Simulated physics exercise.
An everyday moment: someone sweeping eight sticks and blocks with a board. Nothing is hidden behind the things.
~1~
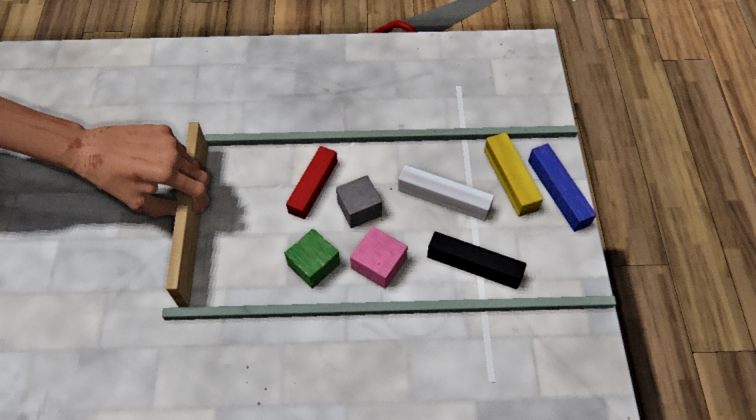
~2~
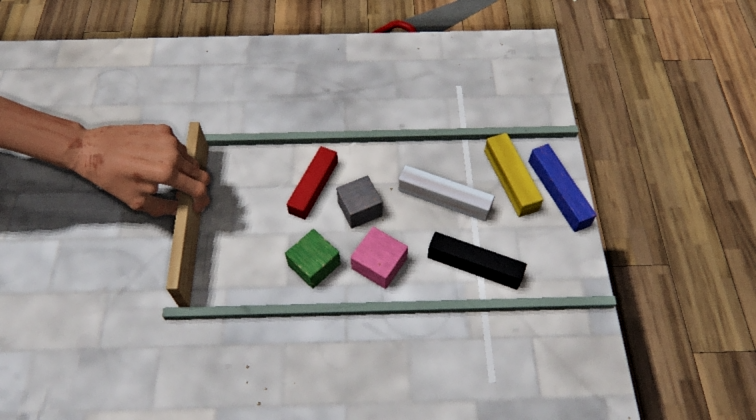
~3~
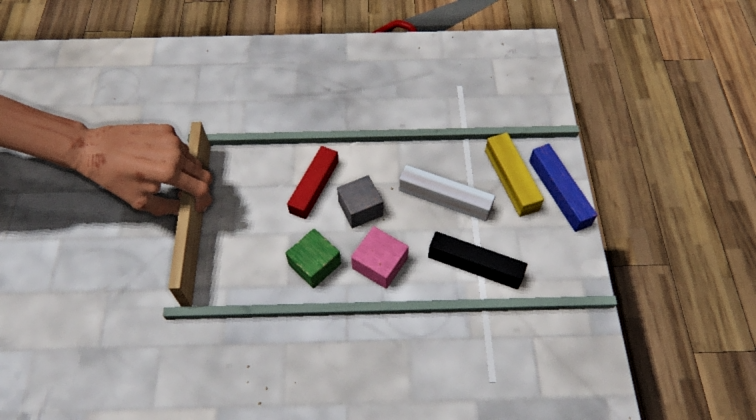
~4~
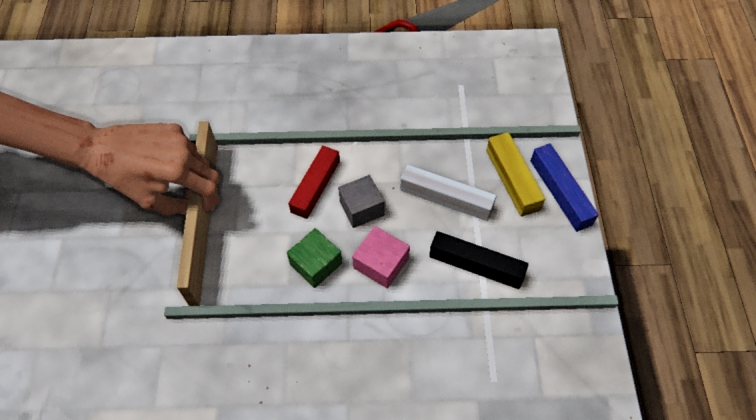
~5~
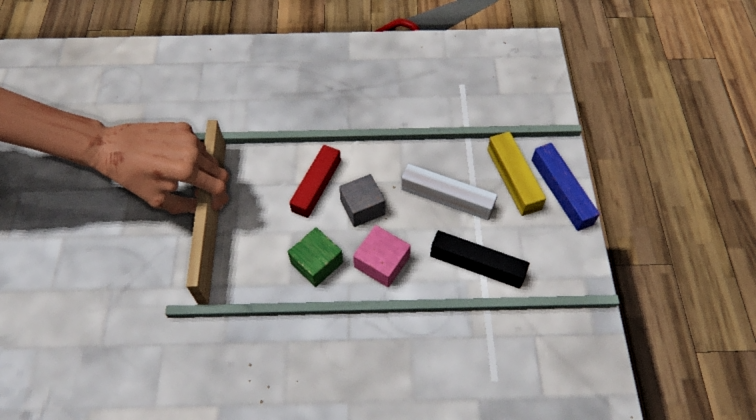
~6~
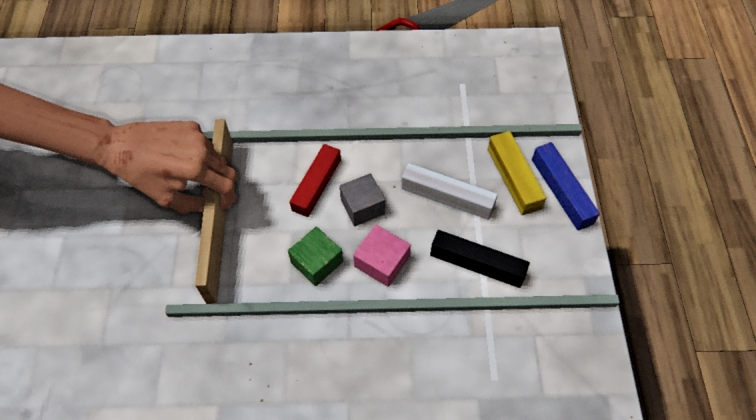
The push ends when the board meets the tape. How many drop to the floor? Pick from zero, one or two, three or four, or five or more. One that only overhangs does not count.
The number that fall off is zero.
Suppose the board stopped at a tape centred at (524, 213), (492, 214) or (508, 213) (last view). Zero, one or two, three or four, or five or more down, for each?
One after another: One to two; not one; one to two.
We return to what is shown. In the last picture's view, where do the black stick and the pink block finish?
First (582, 248), then (542, 255).
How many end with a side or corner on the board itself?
The number is 2.
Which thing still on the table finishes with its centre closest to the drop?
That is the blue bar.
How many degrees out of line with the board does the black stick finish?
Roughly 35° out of line.
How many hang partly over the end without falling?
Overhanging: 2.
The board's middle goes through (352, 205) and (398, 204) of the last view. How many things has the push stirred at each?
At the one place 5, at the other 6.
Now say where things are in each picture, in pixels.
The first picture shows blue bar (561, 187); yellow stick (512, 174); black stick (476, 260); board (189, 211); tape (473, 216).
The second picture shows yellow stick (513, 174); red stick (313, 182).
The third picture shows black stick (477, 260); grey block (360, 202).
The fourth picture shows blue bar (563, 187); white stick (447, 193).
The fifth picture shows yellow stick (516, 173); pink block (382, 256).
The sixth picture shows blue bar (564, 186); yellow stick (516, 172); black stick (479, 259); board (216, 208); tape (476, 214).
Soon after, none off yet; blue bar at rest near (564, 186); yellow stick at rest near (516, 172); black stick at rest near (479, 259).
Then, none off yet; blue bar at rest near (564, 186); yellow stick at rest near (516, 172); black stick moved a little near (526, 258).
At rest, the number that fall off is zero.
